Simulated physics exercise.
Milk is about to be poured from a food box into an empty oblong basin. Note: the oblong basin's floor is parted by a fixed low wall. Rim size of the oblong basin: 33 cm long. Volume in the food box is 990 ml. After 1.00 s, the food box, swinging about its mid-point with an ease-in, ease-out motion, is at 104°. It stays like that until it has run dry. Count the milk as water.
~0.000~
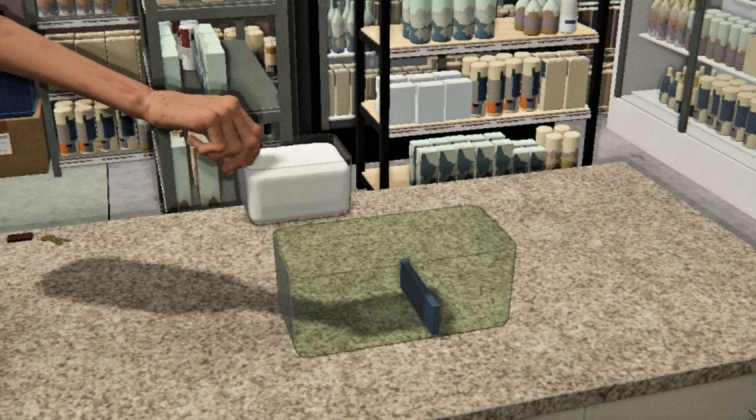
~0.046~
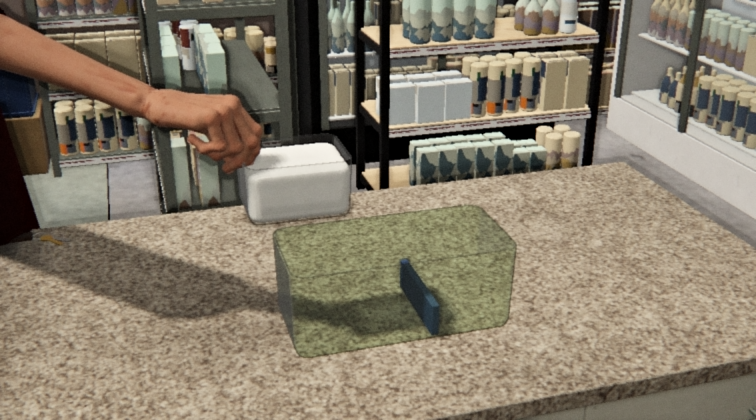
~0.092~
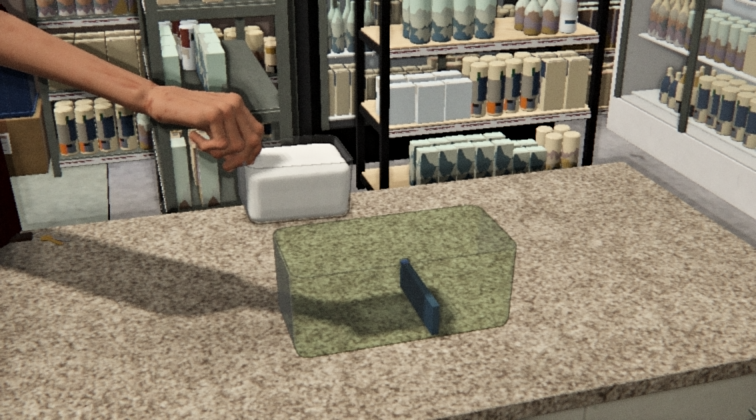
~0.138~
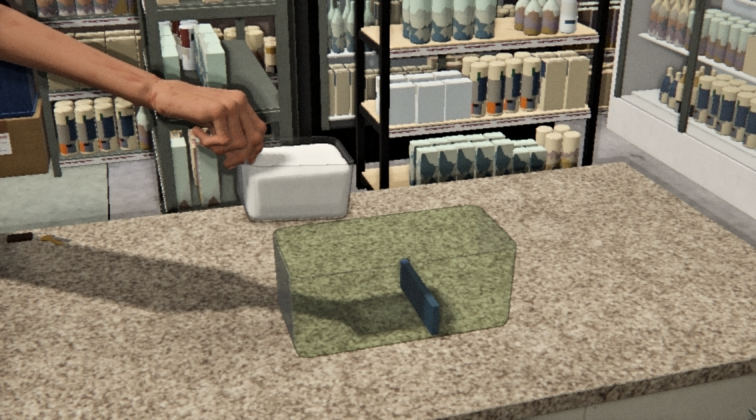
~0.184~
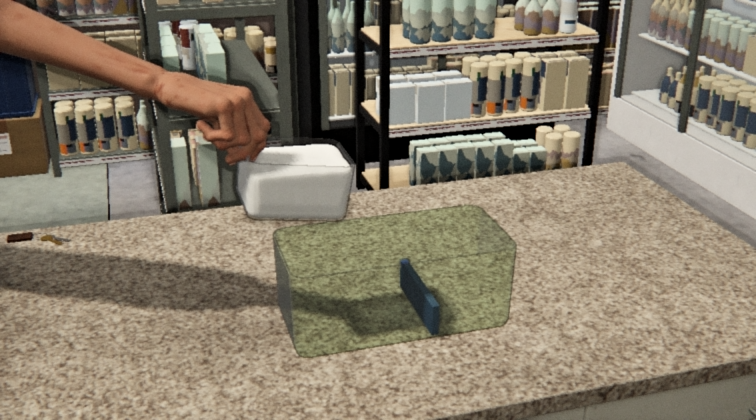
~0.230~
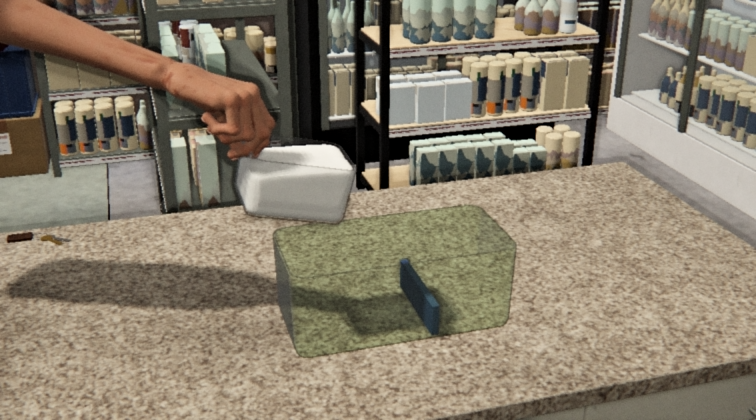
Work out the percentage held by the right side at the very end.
I would put it at 5 per cent.
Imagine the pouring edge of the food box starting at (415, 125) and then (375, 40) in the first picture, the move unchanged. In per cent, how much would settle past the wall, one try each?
I'd say 85 percent on the first go, 65 percent on the next.
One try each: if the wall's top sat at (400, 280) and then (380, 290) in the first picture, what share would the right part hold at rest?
The first try gives 40 percent and the second 70 percent.
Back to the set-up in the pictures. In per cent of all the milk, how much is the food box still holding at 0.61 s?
I reckon about 52 in a hundred is still held.
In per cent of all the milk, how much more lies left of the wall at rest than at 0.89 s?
I'd say near 10 percent.
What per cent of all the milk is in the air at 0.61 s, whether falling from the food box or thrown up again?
Around 30 in a hundred.
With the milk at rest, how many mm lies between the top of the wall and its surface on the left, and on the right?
Left about 20 mm, while the right is about 48 mm.
Then, 0.61 s in, the tilt is 70° and 51 per cent is still to pour, 19 is left of the wall and 0 right of it.
Then, 0.89 s in, the tilt is 101° and 10 per cent is still to pour, 84 is left of the wall and 0 right of it.
Then, 1.18 s in, the tilt is 104° and 1 per cent is still to pour, 93 is left of the wall and 4 right of it.
Then, 1.50 s in, the tilt is 104° and 0 per cent is still to pour, 94 is left of the wall and 5 right of it.
Finally, 94 per cent lies left of the wall, 5 right of it and 1 outside.
